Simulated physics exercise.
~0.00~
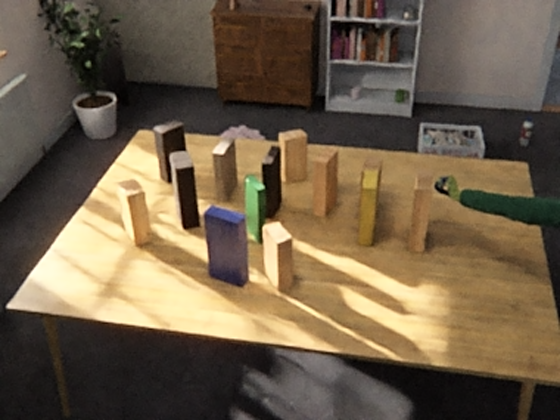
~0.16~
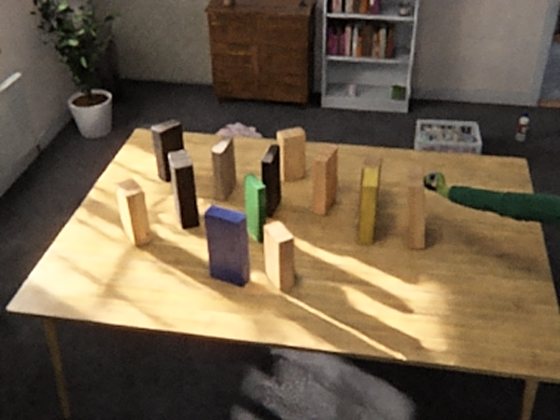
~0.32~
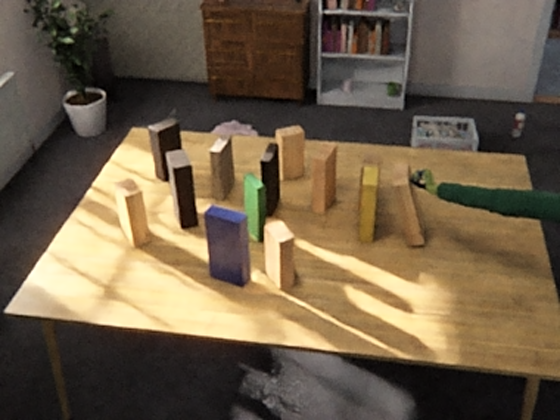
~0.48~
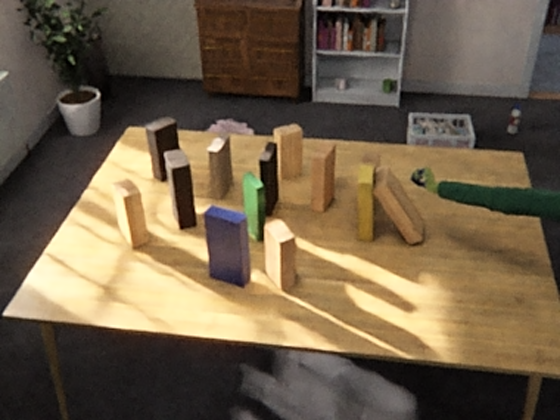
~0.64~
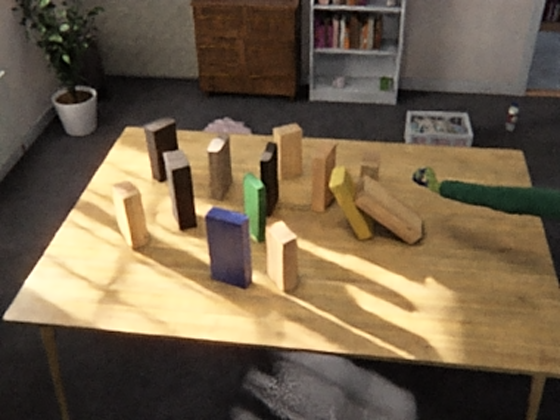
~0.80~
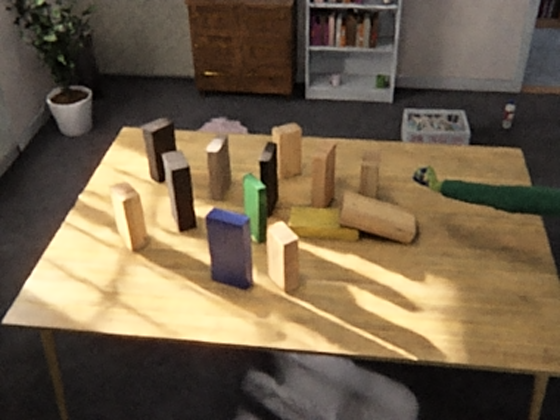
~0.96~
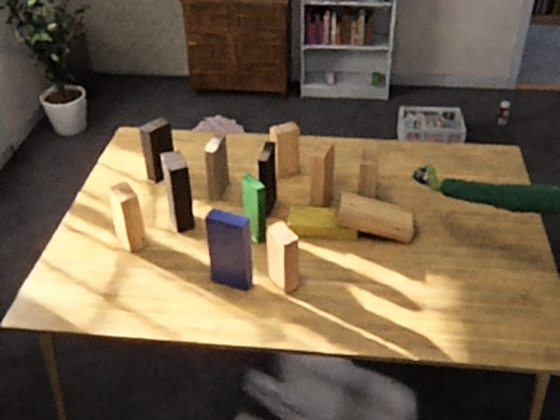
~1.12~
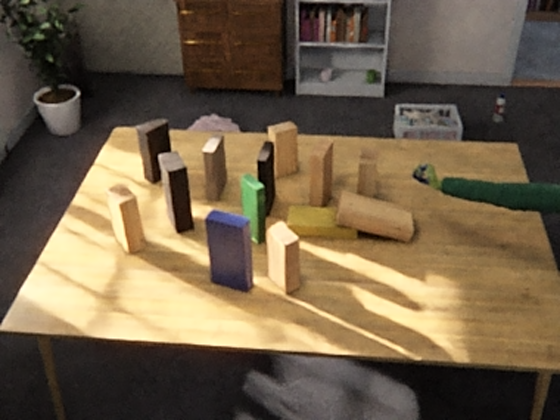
A green-sleeved arm reaches in from the right and nudges a tall, plain wooden block at the right side of a crowd of upright blocks on a sunlit wooden table. The block tips left, leans over and comes against the yellow block beside it. The yellow block then tilts left as well, and both topple onto the tabletop. The plain block ends up lying with one end against the fallen yellow one, while the arm stays at the right. The green block, the blue block and all the others remain standing.
